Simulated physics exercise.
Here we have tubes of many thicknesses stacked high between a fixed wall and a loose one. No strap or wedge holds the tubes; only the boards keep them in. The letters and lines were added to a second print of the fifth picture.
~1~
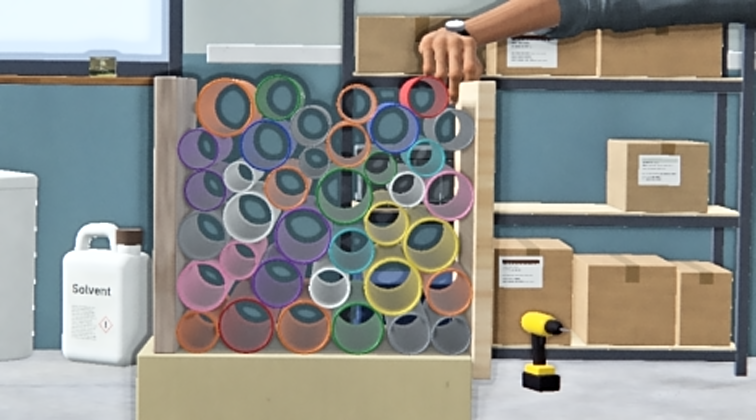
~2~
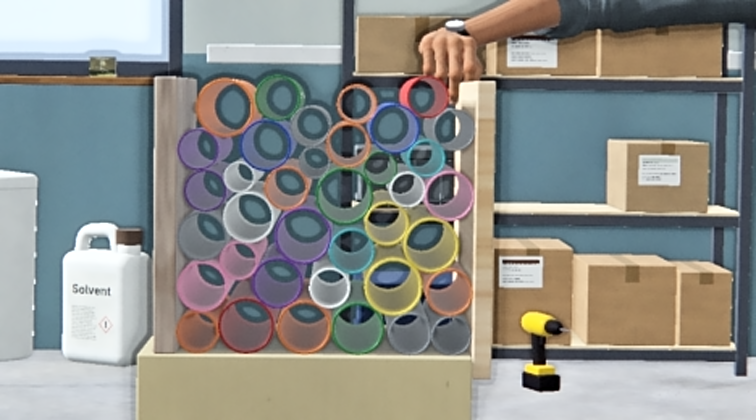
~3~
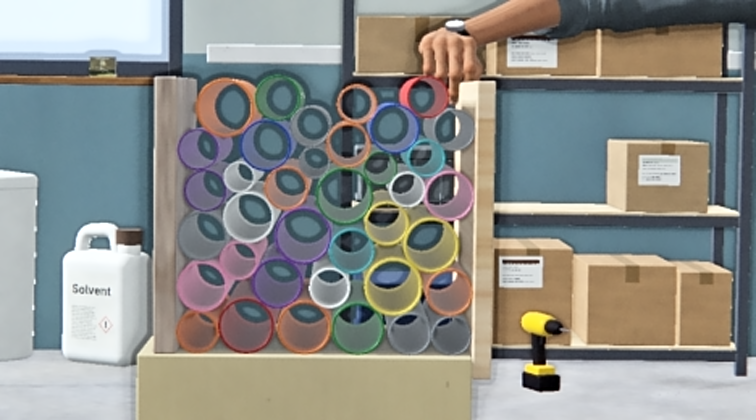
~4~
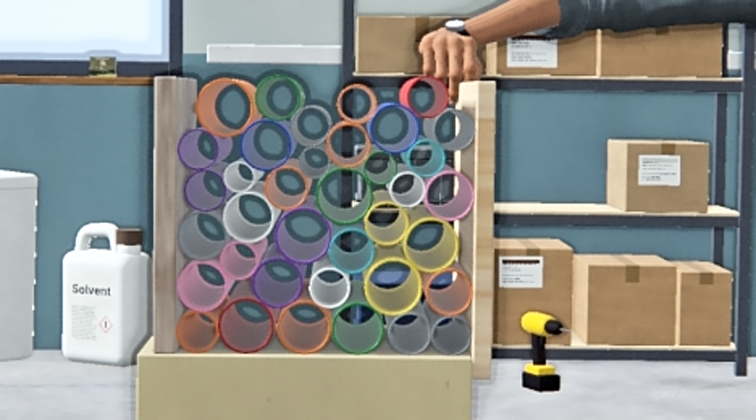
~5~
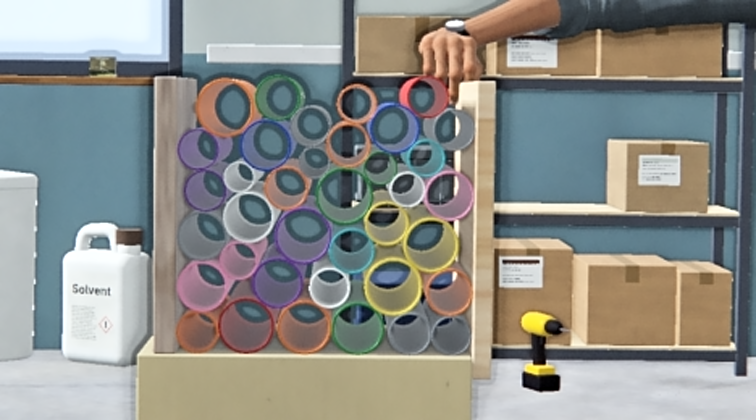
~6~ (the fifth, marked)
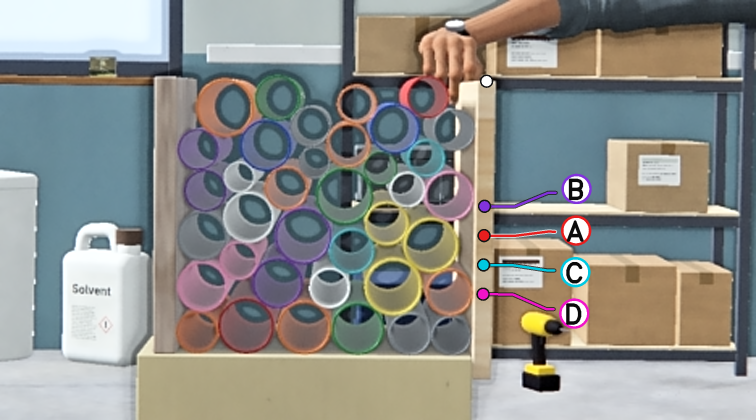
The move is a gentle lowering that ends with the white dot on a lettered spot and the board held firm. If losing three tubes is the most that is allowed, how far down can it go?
B is the limit.
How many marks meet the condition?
One of the four.
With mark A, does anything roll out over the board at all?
At A: Yes.
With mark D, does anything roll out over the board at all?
Yes, at D.
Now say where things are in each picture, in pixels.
A grey tube (454, 130); a red tube (428, 97); side board (472, 220), in the first picture.
Side board (472, 220); an orange tube (198, 332), in the second picture.
A grey tube (452, 336); a purple tube (277, 283), in the third picture.
A grey tube (202, 237); an orange tube (287, 188), in the fourth picture.
A turquoise tube (426, 159); a grey tube (454, 130); a red tube (428, 97), in the fifth picture.
On the marked copy, A at (484, 235); B at (484, 206); C at (483, 265); D at (483, 294); the white dot at (486, 81).
Following B. Soon after the start, top of the board (476, 139).
Later, top of the board (475, 205).
In the end, top of the board (475, 206), two out over the board.
As for the rest, A more than three out over the board; C more than three out over the board; D more than three out over the board.
